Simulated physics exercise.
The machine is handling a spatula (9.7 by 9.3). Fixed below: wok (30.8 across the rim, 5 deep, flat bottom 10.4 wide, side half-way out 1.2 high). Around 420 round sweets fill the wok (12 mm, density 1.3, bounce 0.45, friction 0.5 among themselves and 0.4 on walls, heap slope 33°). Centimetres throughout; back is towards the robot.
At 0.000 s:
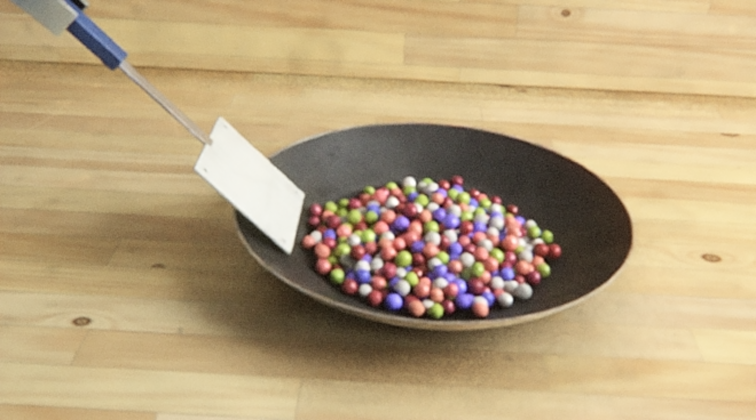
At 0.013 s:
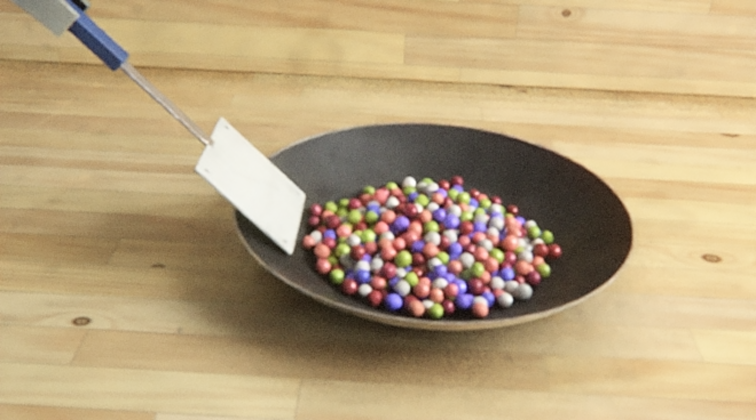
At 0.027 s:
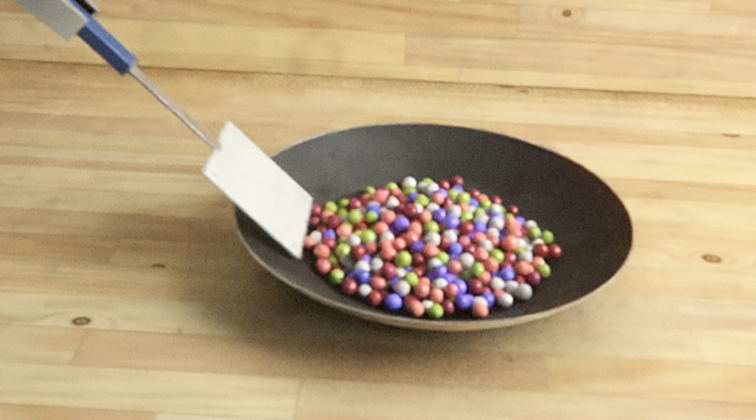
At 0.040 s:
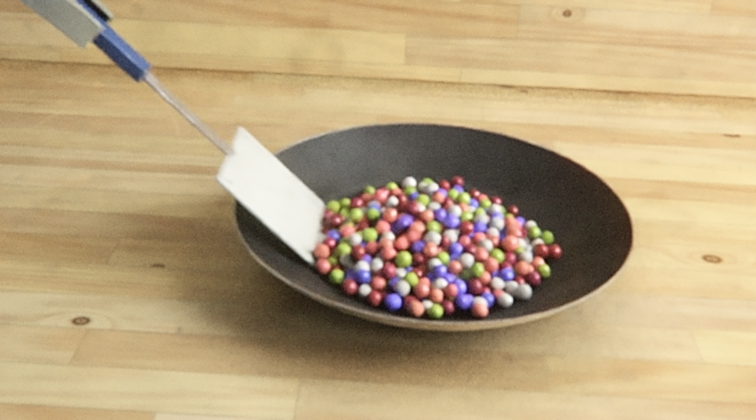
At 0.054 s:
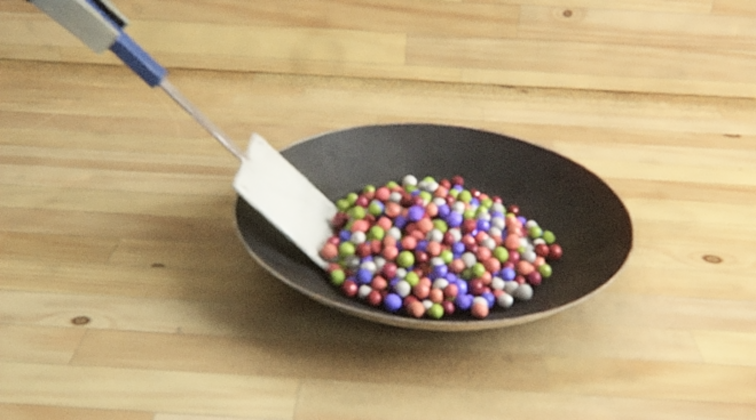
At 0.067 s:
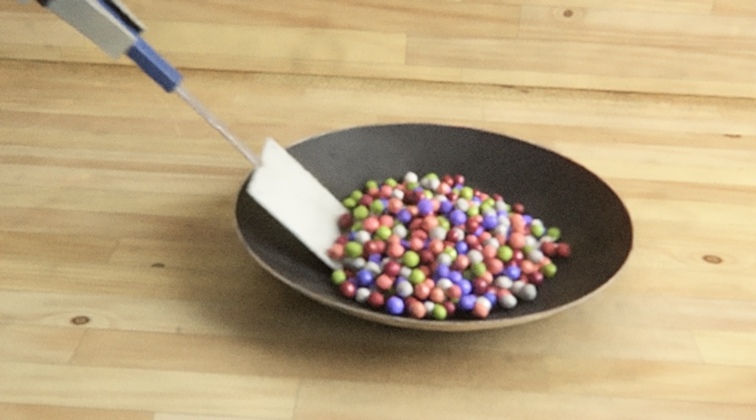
In a dark wok on a wooden surface, a spatula slides right, nudging colourful balls.
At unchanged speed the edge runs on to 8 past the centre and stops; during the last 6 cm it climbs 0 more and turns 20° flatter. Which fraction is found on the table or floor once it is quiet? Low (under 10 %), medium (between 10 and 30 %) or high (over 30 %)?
On the table or floor the share is low, under 10 %.
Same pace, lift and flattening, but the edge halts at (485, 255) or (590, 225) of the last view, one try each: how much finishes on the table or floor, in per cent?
Some 0 and 40 per cent.
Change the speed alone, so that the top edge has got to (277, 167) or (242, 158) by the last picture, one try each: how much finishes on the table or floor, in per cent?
About 10 and 0 per cent.
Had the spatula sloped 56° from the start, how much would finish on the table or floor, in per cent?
Then about 10 per cent.
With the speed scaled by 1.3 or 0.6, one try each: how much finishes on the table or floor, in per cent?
About 10 and 0 per cent.
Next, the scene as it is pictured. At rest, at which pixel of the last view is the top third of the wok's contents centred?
At about (573, 221).
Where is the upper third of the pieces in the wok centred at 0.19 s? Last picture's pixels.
Around (534, 232).
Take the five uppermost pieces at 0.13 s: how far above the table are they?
About 5 cm.
After 0.13 s, sloping 45°, highest piece 7 above the table; 418 in the wok.
After 0.19 s, sloping 39°, highest piece 5 above the table; 418 in the wok.
After 0.42 s, sloping 25°, highest piece 7 above the table; 394 in the wok, 23 on the table or floor, 1 on the blade or in flight.
After 1.47 s, sloping 25°, highest piece 6 above the table; 393 in the wok, 25 on the table or floor.
In the end, 393 in the wok, 25 on the table or floor. That is 6 % on the table or floor.
